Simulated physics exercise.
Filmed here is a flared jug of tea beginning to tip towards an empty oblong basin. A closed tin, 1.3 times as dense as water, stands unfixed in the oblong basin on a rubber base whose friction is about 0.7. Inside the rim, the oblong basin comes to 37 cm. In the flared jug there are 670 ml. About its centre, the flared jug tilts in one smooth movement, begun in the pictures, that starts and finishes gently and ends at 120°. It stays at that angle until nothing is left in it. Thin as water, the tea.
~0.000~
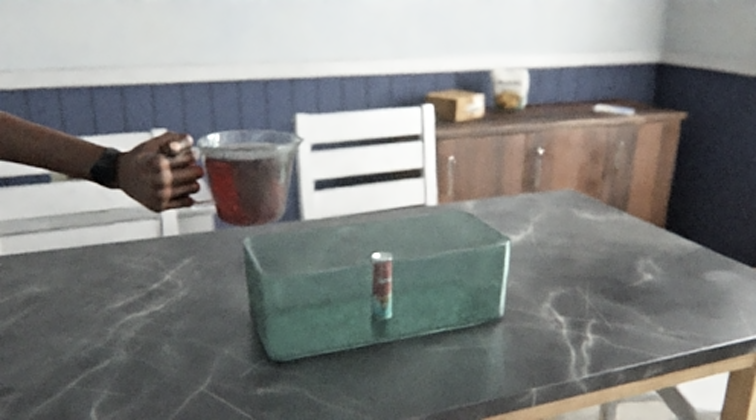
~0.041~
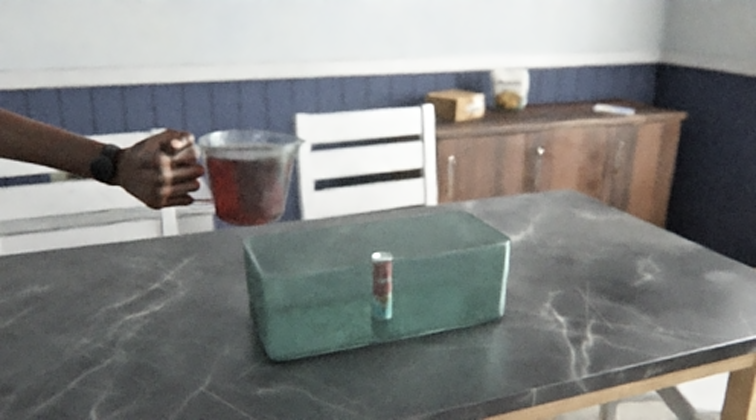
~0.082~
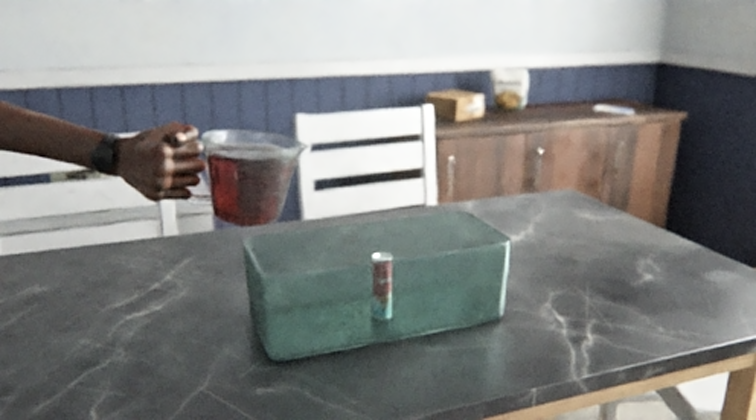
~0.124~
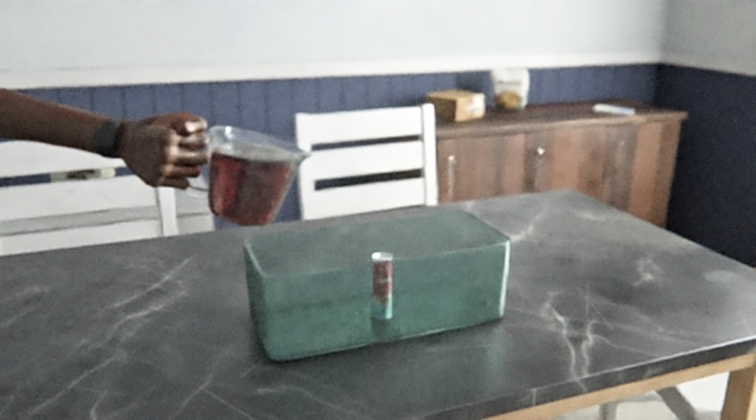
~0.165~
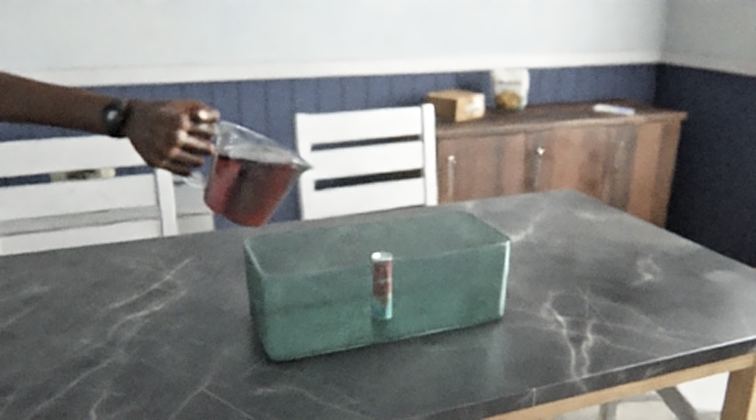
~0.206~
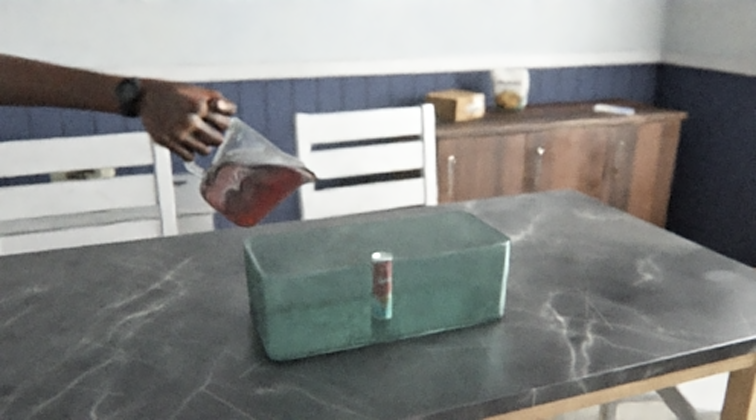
A dark marble-patterned table fills the foreground of a room with blue panelling, white chairs and a wooden sideboard, seen from slightly above by a still camera. On it sits a green translucent oblong basin with a small red-and-teal tin, while a hand holds a clear jug of reddish tea above left. The hand smoothly tilts the jug rightward, and the tea slants up to its lip.
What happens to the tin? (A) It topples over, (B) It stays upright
(B) It stays upright.
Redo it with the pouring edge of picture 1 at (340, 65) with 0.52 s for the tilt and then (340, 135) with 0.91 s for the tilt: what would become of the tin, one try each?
The tin overturns the first time and overturns the second time.
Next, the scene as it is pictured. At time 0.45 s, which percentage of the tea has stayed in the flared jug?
Fraction remaining: Approx. 24 per cent.
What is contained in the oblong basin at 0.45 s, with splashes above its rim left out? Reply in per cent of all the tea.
At that time the basin holds about 58 per cent of the liquid.
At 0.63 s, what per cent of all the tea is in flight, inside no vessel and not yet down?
I'd say some 2 per cent is in the air.
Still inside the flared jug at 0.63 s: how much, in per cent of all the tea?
Close to 0 percent of the total.
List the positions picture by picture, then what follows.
The first frame shows tilt 0°; pouring edge (304, 138); surface from (203, 154) to (291, 148); the oblong basin's rim runs from (252, 258) to (489, 227); the tin's top is at (382, 259).
The second frame shows tilt 2°; pouring edge (305, 139); surface from (204, 154) to (291, 149).
The third frame shows tilt 7°; pouring edge (308, 144); surface from (206, 151) to (293, 151).
The fourth frame shows tilt 16°; pouring edge (312, 154); surface from (212, 150) to (298, 154).
The fifth frame shows tilt 27°; pouring edge (315, 166); surface from (215, 153) to (303, 158).
The sixth frame shows tilt 41°; pouring edge (315, 181); surface from (207, 173) to (305, 168); 3 per cent is over the edge.
After 0.45 s the tilt is 115° and 23 per cent is still to pour; the tin stands where it began.
After 0.63 s the tilt is 120° and 0 per cent is still to pour; the tin stands where it began.
After 0.82 s the tilt is 120° and 0 per cent is still to pour; the tin stands where it began.
After 1.02 s the tilt is 120° and 0 per cent is still to pour; the tin stands where it began.
In the end the tin stands where it began.
